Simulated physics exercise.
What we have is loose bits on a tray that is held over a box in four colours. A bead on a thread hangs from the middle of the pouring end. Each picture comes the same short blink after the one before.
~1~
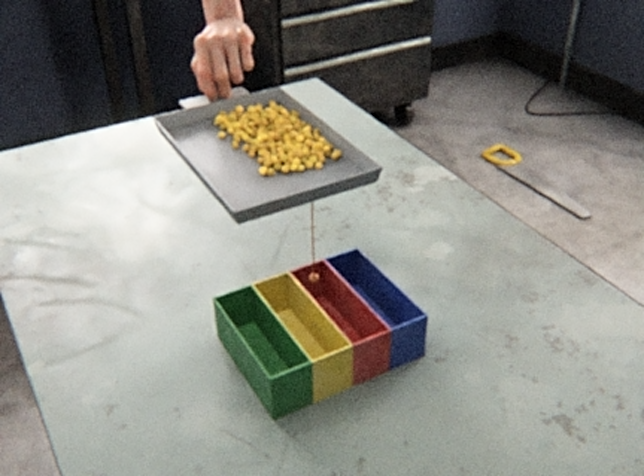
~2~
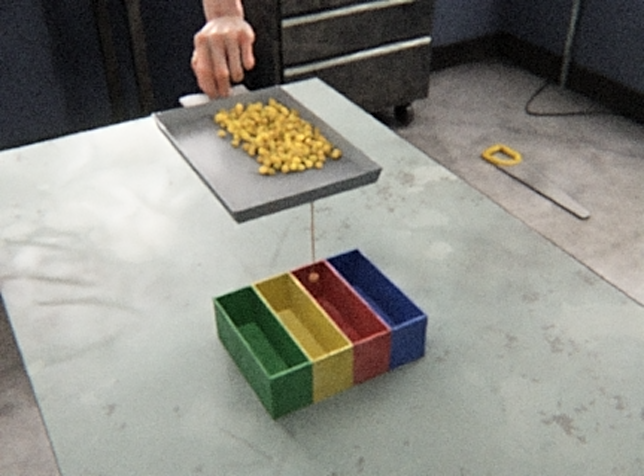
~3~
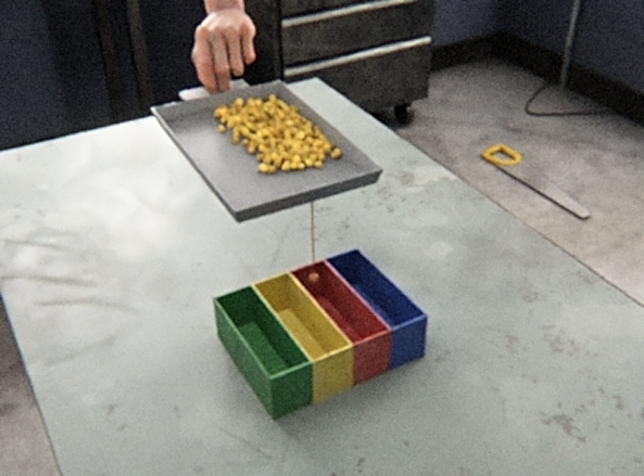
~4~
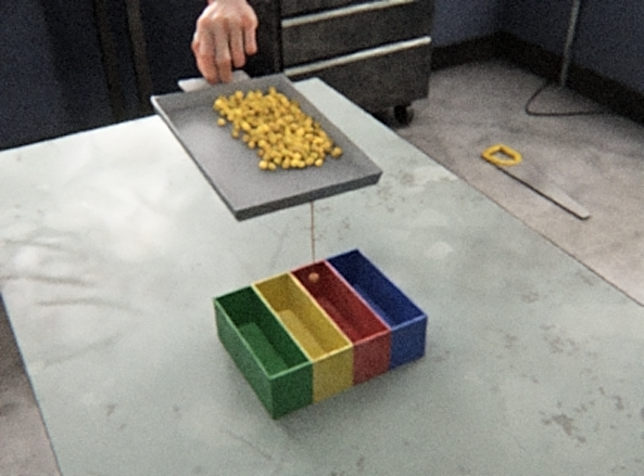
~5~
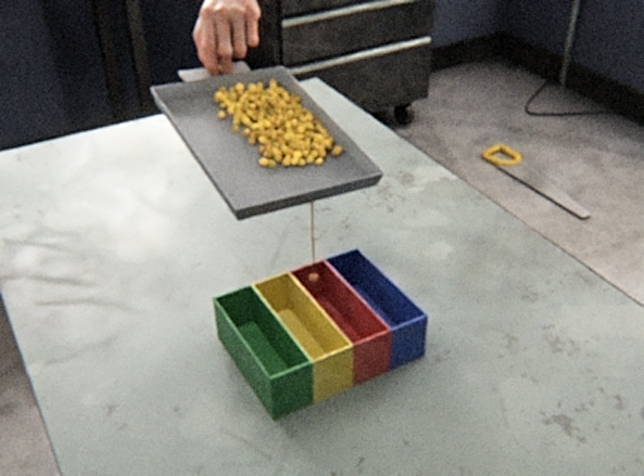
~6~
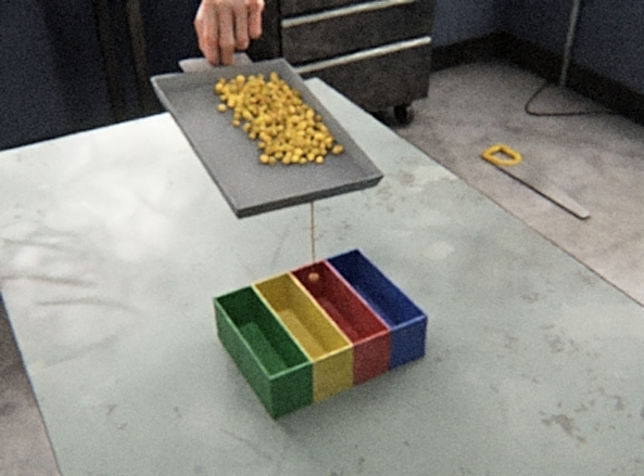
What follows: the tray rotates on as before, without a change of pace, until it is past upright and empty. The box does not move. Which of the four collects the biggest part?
Fullest: The blue cell.
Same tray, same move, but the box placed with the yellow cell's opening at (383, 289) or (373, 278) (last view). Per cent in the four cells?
In turn 100 and 100 in a hundred.
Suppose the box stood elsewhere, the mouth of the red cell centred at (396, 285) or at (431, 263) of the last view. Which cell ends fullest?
In turn: That red cell; the yellow one.
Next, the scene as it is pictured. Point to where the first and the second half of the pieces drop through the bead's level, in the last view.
At about (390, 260), then at (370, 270).
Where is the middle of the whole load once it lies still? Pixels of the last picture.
Near (386, 325).
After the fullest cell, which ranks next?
The runner-up: The cell in red.
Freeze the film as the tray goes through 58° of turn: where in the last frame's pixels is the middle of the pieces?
Around (340, 146).
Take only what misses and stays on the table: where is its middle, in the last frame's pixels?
Around (433, 316).
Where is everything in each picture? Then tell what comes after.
The first frame shows corners of the pouring end at (237, 208) and (377, 166), level; middle of the load at (272, 136), puffed corn balls; bead on its thread at (314, 278); green cell at (292, 387); yellow cell at (332, 370); red cell at (371, 354); blue cell at (408, 339).
The second frame shows corners of the pouring end at (237, 208) and (378, 167), level; middle of the load at (272, 135).
The third frame shows corners of the pouring end at (237, 207) and (378, 168), tipped barely, lowest at the right corner; middle of the load at (272, 132).
The fourth frame shows corners of the pouring end at (238, 207) and (379, 169), tipped a little, lowest at the right corner; middle of the load at (272, 127).
The fifth frame shows corners of the pouring end at (239, 206) and (379, 171), tipped a little, lowest at the right corner; middle of the load at (272, 122).
The sixth frame shows corners of the pouring end at (240, 205) and (380, 173), tipped a little, lowest at the right corner; middle of the load at (273, 117); green cell at (292, 387); yellow cell at (332, 370); red cell at (371, 354); blue cell at (408, 339).
Soon, tray tipped steeply; nearly all on the tray; a stray few in the red cell; a stray few falling or outside the box.
A while on, tray tipped right over; nearly all on the tray; a stray few in the blue cell; a stray few in the red cell; a stray few falling or outside the box.
Towards the end, tray tipped past a quarter turn; about half in the blue cell; about a quarter in the red cell; a stray few in the yellow cell; about a third falling or outside the box.
Finally, tray tipped past a quarter turn; about half in the blue cell; about a quarter in the red cell; a stray few in the yellow cell; none in the green cell; about a third outside the box.
